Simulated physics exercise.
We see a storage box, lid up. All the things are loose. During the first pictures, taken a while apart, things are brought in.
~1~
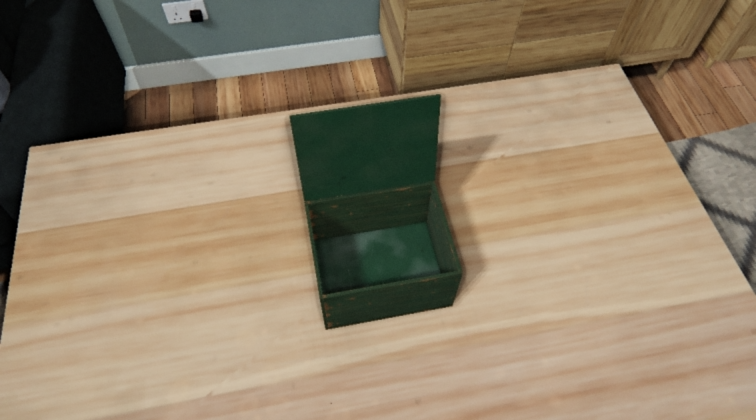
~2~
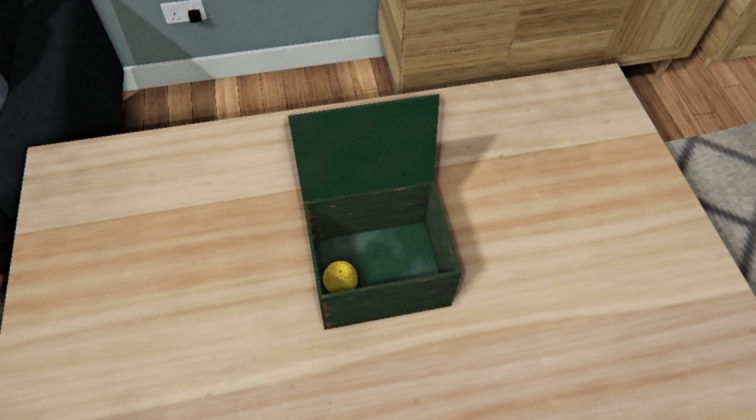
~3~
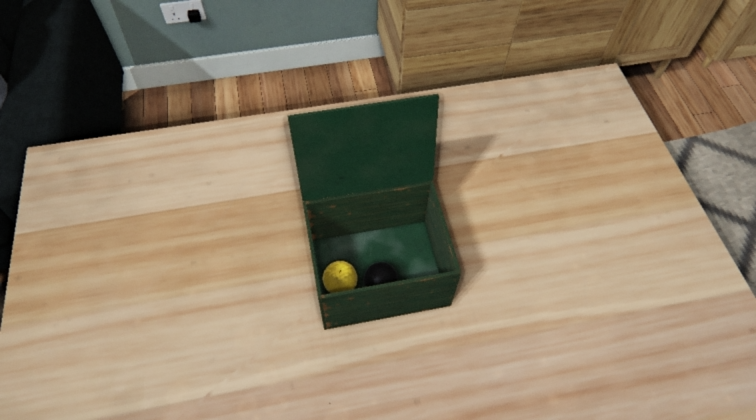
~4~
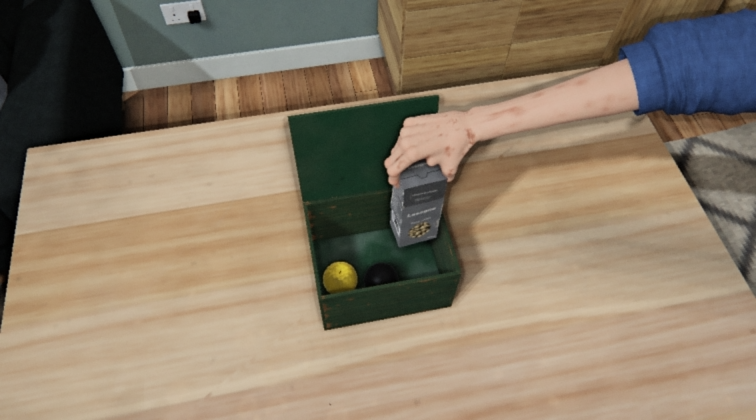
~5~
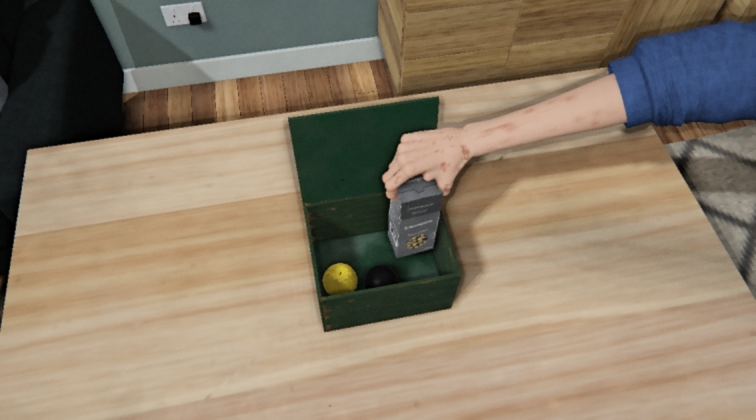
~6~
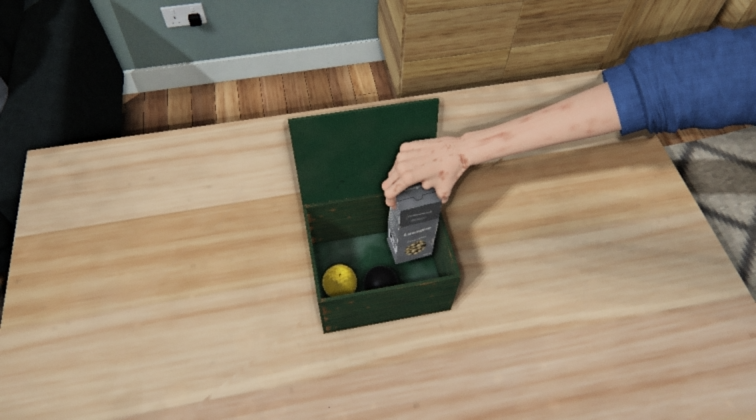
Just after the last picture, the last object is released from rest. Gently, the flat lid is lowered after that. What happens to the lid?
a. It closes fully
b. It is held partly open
It is held partly open (b).
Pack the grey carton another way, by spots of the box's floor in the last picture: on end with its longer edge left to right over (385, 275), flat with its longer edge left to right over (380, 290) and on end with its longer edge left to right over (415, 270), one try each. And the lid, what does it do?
On try one it won't go down; on try two it fits down fine; on try three it won't go down.
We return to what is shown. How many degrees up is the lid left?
Measured angle - around 40°.
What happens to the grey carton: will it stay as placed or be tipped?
Well, it stays just as set.
Then, 0.90 s past the last view, lid starting down; grey carton displaced about its own width near (410, 241).
Then, 1.40 s past the last view, lid 72° above the rim; grey carton displaced about its own width near (410, 241).
Then, 1.80 s past the last view, lid 42° above the rim; grey carton displaced about its own width near (410, 241).
Finally, lid 38° above the rim; moved from the start, grey carton; the other 2 still in place. Final places as the last picture's camera would see them, grey carton near (411, 243).
